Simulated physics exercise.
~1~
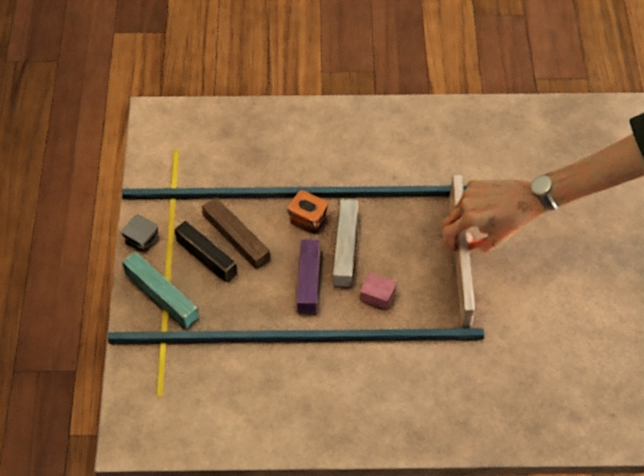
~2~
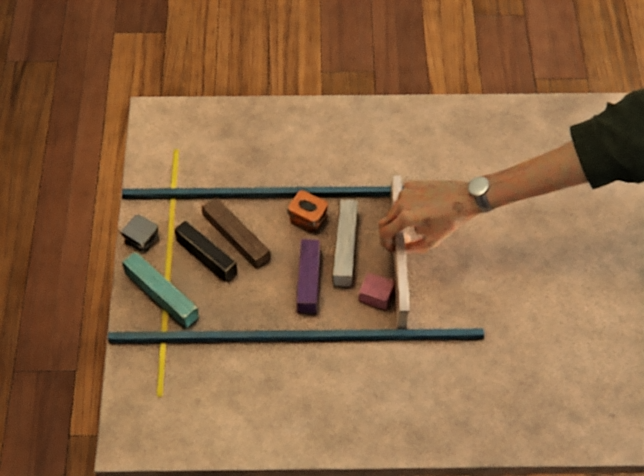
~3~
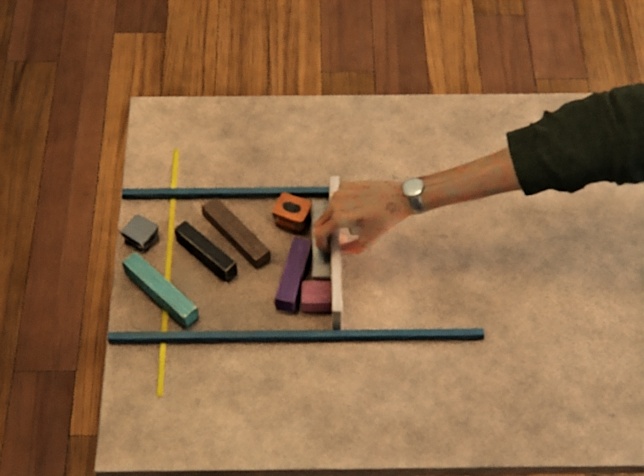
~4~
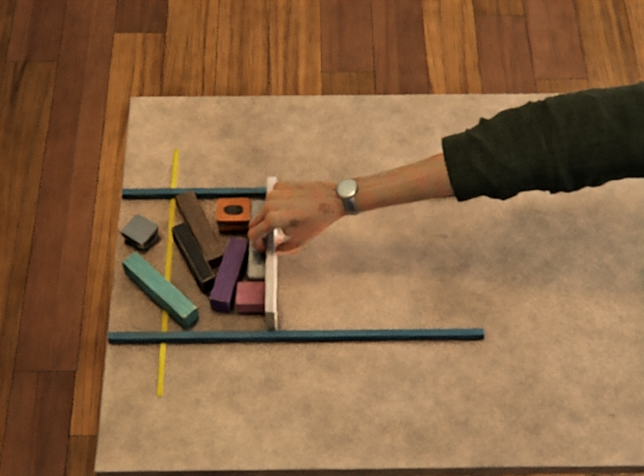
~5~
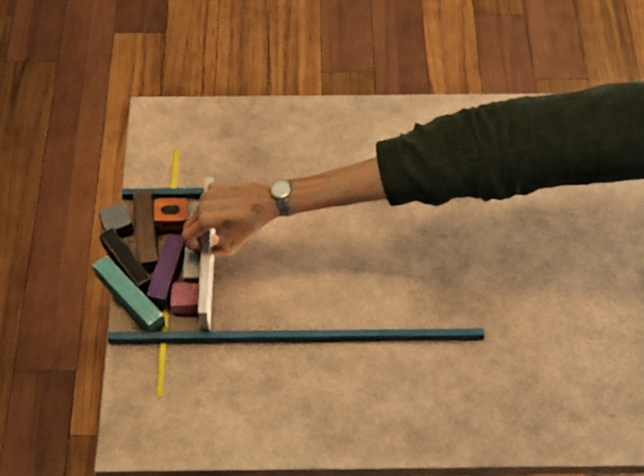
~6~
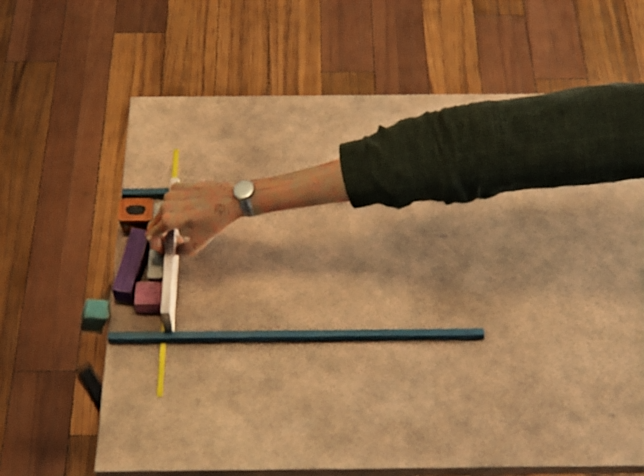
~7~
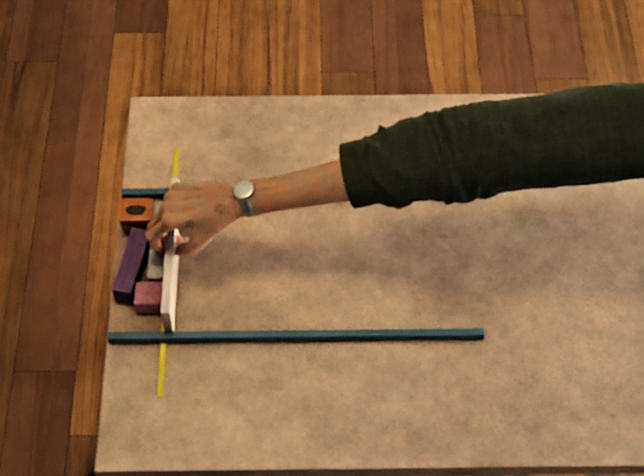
On a pale tabletop above a wooden floor, a hand wearing a watch holds an upright white board between two blue rails, with scattered sticks and blocks to its left. The hand slides the board left, reaching the pink block and pale stick and pressing them toward the purple and orange pieces. The growing cluster then shoves the brown and black sticks across the yellow tape, crowding the turquoise bar and grey block toward the edge. Those four tip off the table's left side. The board stops at the tape, with the orange, purple, pink and pale pieces still on the table.
